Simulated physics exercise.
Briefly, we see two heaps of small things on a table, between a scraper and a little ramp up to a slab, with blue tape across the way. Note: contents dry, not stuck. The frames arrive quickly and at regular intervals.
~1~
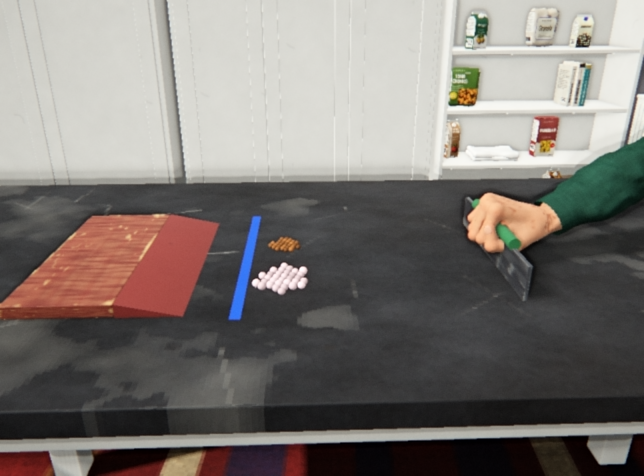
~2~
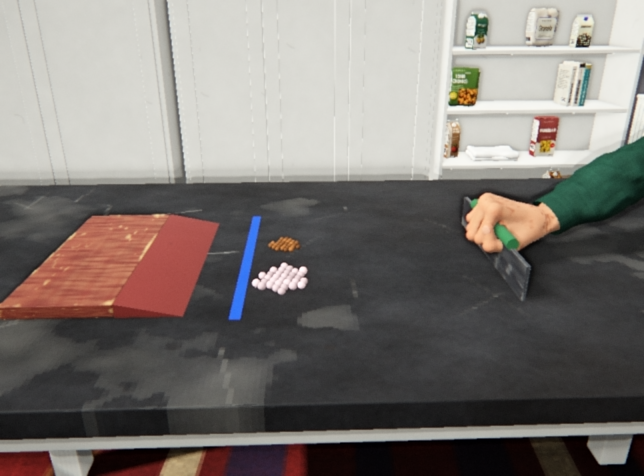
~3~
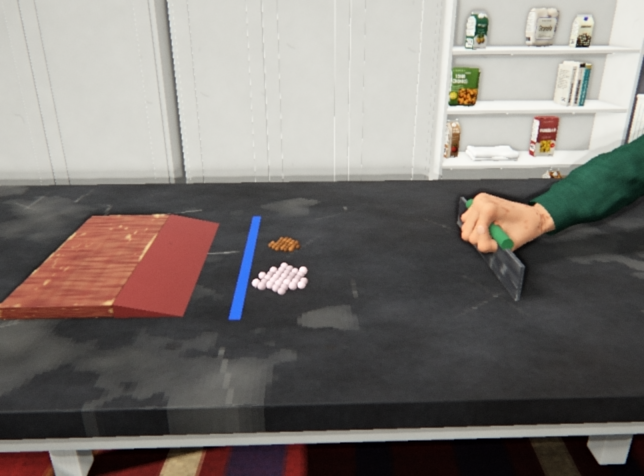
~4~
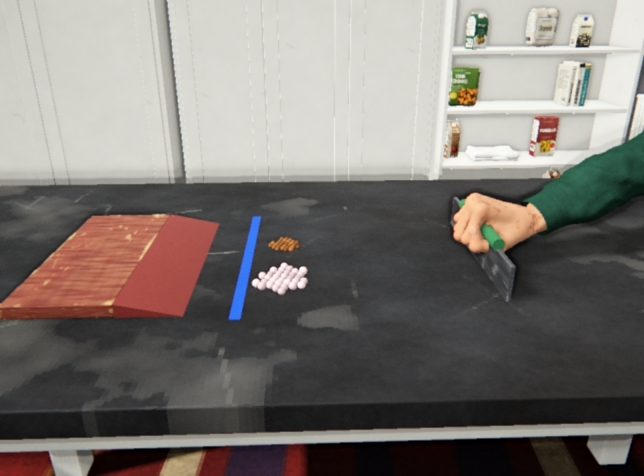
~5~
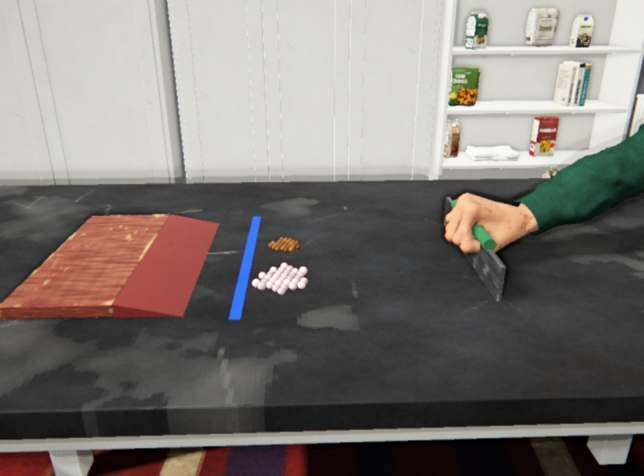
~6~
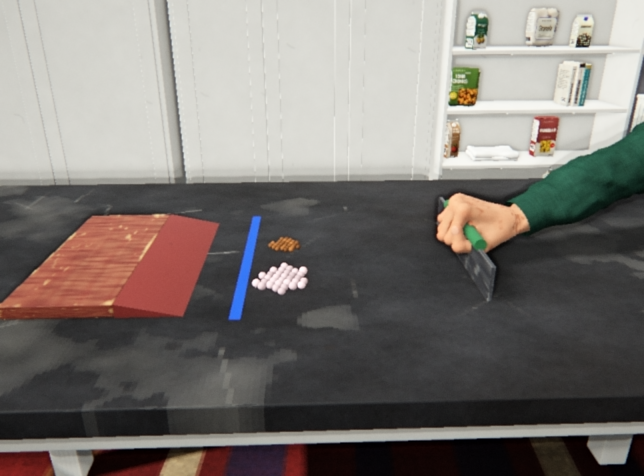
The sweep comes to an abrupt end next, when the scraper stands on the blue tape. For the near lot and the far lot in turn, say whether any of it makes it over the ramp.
The near lot gets none over. The far lot gets none over.
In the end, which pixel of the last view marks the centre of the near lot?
Somewhere around (201, 282) once nothing moves.
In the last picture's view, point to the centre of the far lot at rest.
At the finish its centre is at about (217, 248) in the last picture.
Then, 0.81 s past the last view, scraper still moving, near (349, 229); near lot all short of the ramp; far lot all short of the ramp.
Then, 1.63 s past the last view, scraper stopped at the blue tape; near lot all short of the ramp; far lot all short of the ramp.
Finally, scraper stopped at the blue tape; near lot none past the top, a stray few on the ramp, nearly all short of the ramp; far lot none past the top, all short of the ramp.
